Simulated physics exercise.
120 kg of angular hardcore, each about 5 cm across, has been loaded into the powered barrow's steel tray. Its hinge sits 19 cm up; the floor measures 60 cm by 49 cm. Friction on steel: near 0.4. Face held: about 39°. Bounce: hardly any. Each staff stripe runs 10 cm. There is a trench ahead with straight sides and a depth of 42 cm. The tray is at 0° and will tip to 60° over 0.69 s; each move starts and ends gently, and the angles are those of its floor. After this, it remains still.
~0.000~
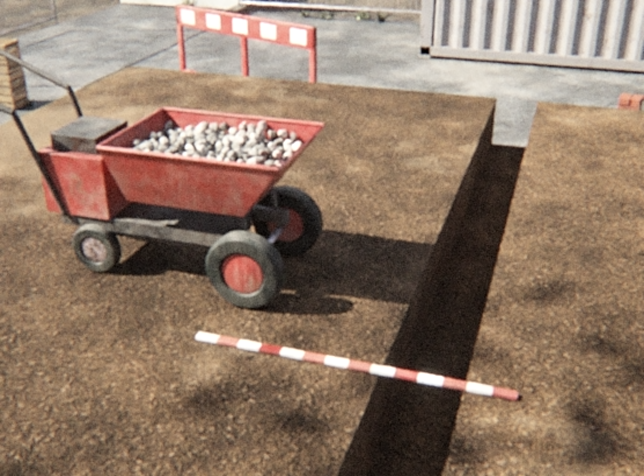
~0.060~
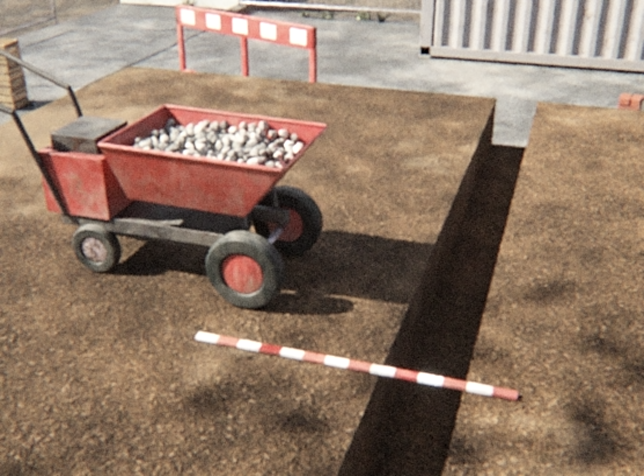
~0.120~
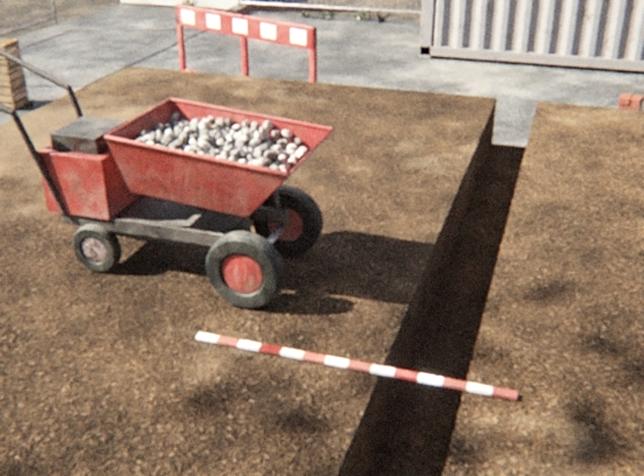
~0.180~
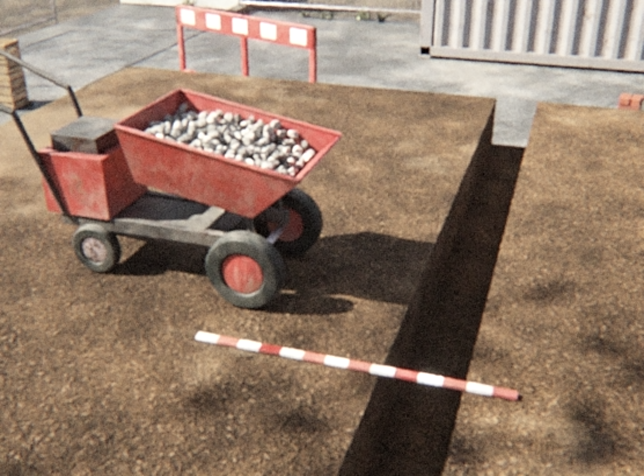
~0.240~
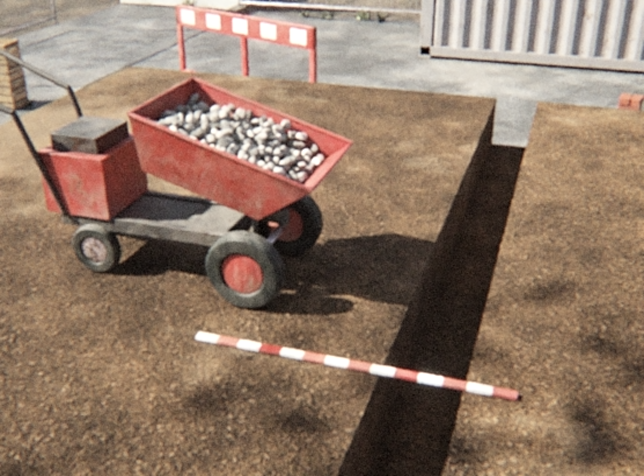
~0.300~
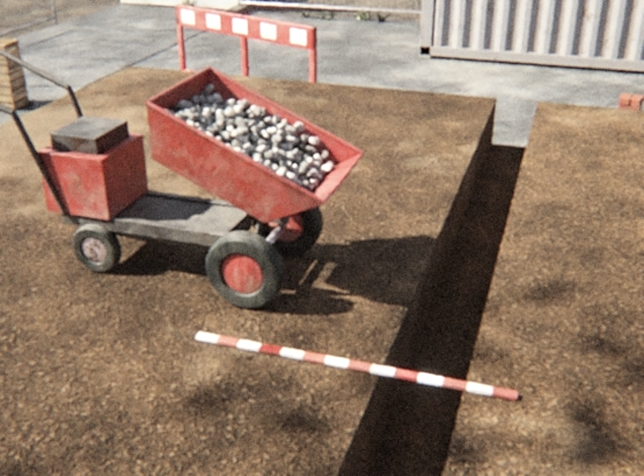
Red tray of a small wheeled barrow, loaded with grey and white stones, tilting steadily toward the right beside a straight-sided trench.
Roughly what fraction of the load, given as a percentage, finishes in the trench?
Some 41 per cent of the stones.
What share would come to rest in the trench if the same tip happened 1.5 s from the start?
In that case, around 20%.
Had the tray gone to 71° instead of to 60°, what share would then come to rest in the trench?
I'd guess some 75 in a hundred.
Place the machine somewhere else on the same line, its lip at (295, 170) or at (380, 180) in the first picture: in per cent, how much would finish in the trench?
That gives roughly 45 per cent and roughly 10 per cent.
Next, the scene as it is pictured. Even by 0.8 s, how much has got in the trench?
About 0 per cent by then.
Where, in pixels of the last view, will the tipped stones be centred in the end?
Around (441, 370).
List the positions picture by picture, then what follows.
In the first picture, the tray is at 0°, its lip at (279, 170); the top of the load is at (224, 132).
In the second picture, lip at (282, 171), floor tilted 1°, highest stones at (222, 132); the stones move at 0.3 m/s on average.
In the third picture, lip at (289, 175), floor tilted 5°, highest stones at (204, 130); the stones move at 0.6 m/s on average.
In the fourth picture, lip at (300, 181), floor tilted 10°, highest stones at (184, 121); the stones move at 0.9 m/s on average.
In the fifth picture, the tray is at 17°, its lip at (312, 191); the top of the load is at (189, 111); the stones move at 1.1 m/s on average.
In the sixth picture, lip at (325, 203), floor tilted 24°, highest stones at (201, 100); the stones move at 1.2 m/s on average.
After 0.5 s the floor is at 51°; 100 % in the tray; the foremost stones are at (348, 213).
After 0.8 s the floor is at 60°; 94 % in the tray, 5 % short of the trench, 1 % in the trench; the foremost stones are at (417, 272).
After 1.1 s the floor is at 60°; 61 % in the tray, 9 % short of the trench, 30 % in the trench; the foremost stones are at (479, 353).
After 3.1 s the floor is at 60°; 48 % in the tray, 11 % short of the trench, 41 % in the trench; the foremost stones are at (483, 348).
